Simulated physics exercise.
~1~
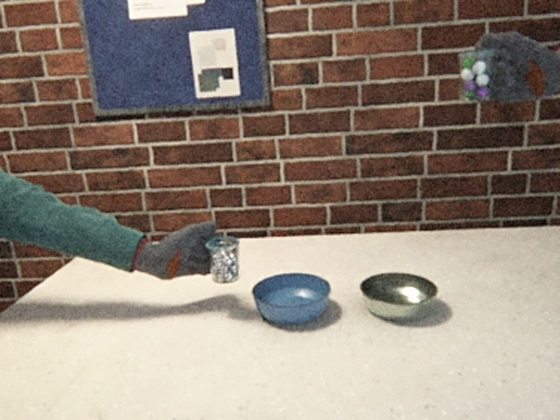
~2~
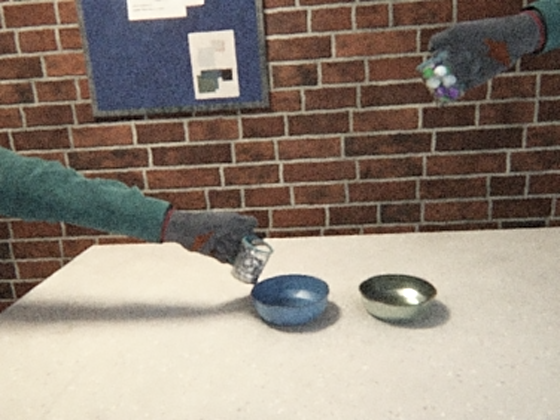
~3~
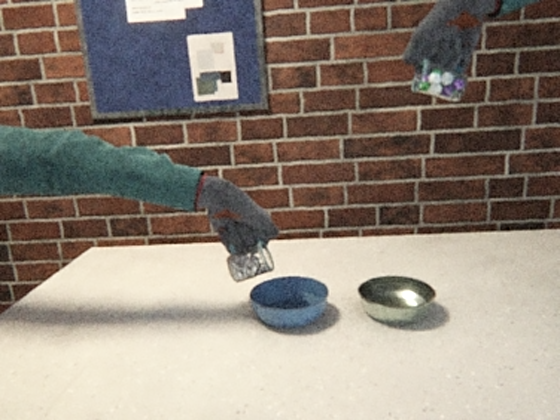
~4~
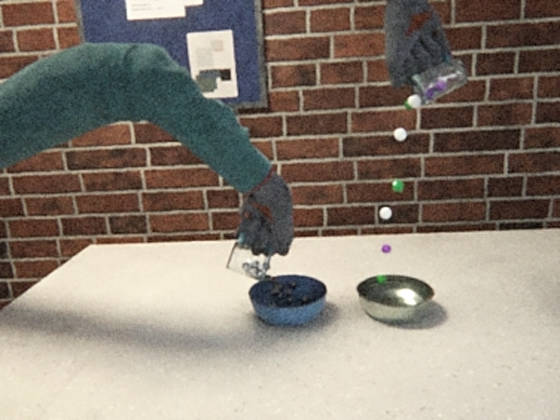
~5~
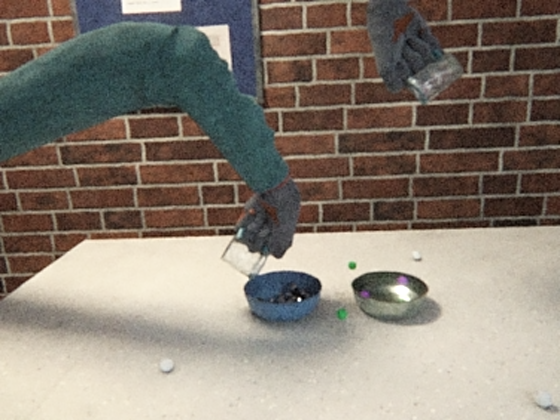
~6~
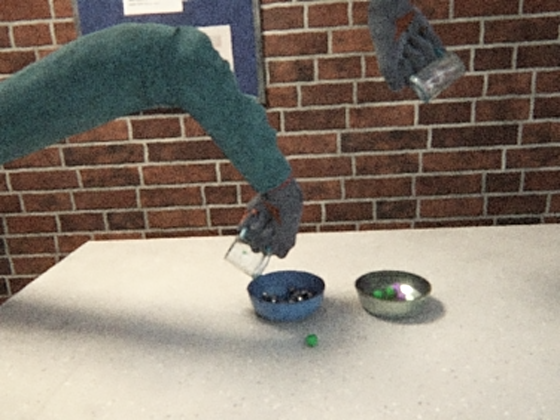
Two gloved hands tip cups over bowls, and many beads from the higher right cup scatter.
